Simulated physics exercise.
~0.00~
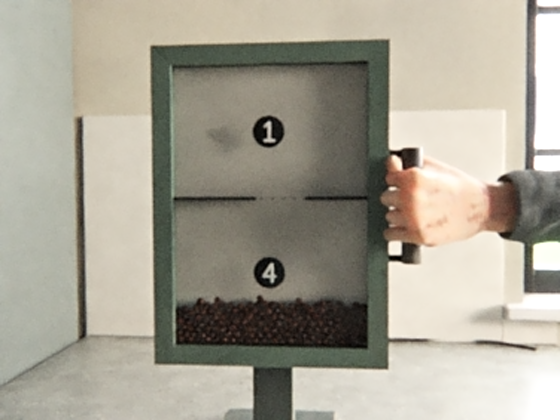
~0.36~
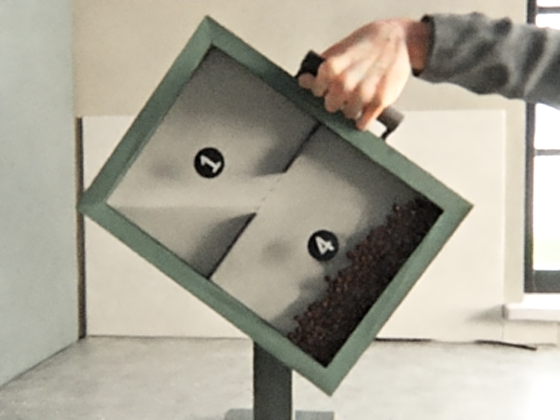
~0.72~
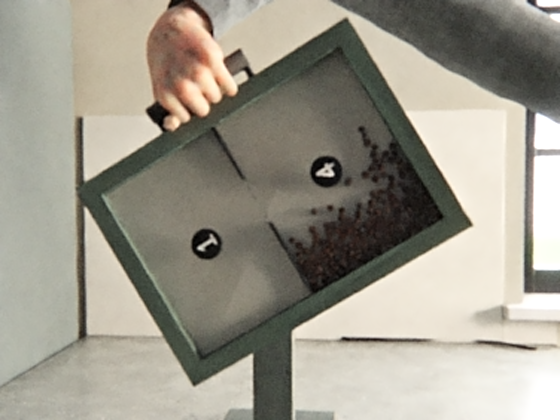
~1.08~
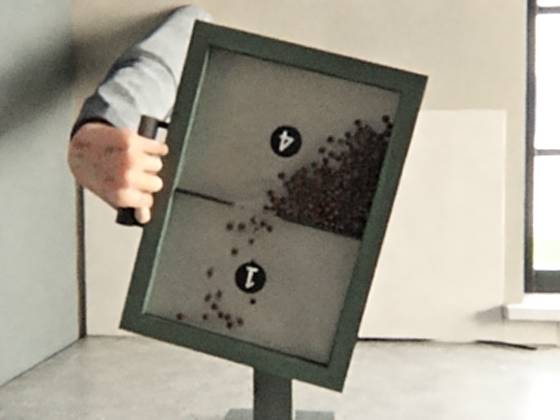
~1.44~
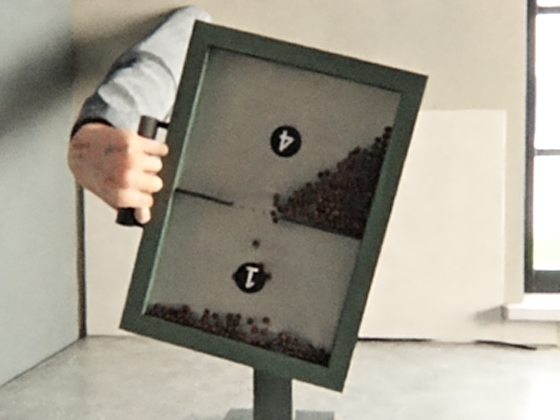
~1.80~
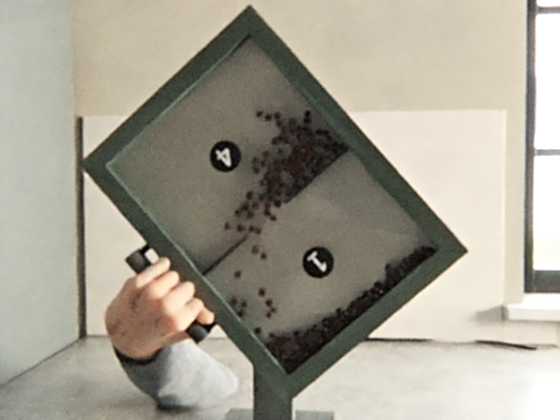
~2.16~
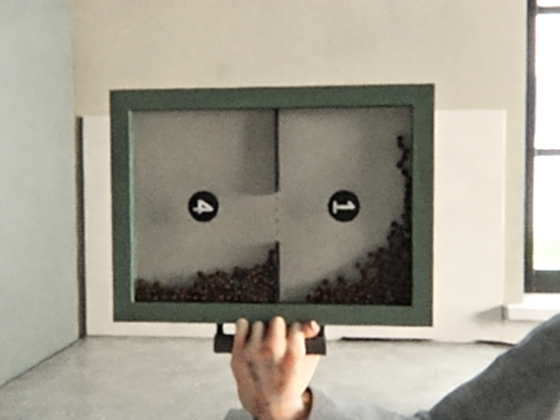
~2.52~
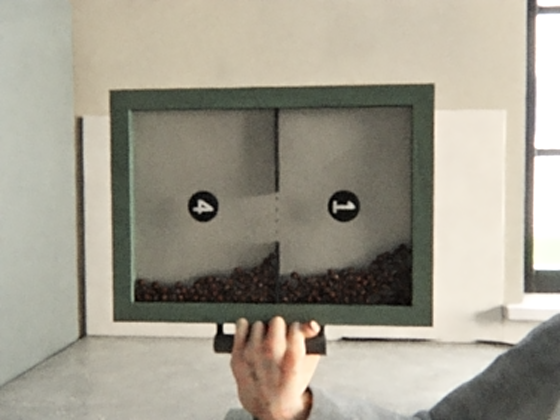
In a plain room, a hand turning a green-framed box anticlockwise, pausing midway, dark beads spilling between chambers and settling in both.
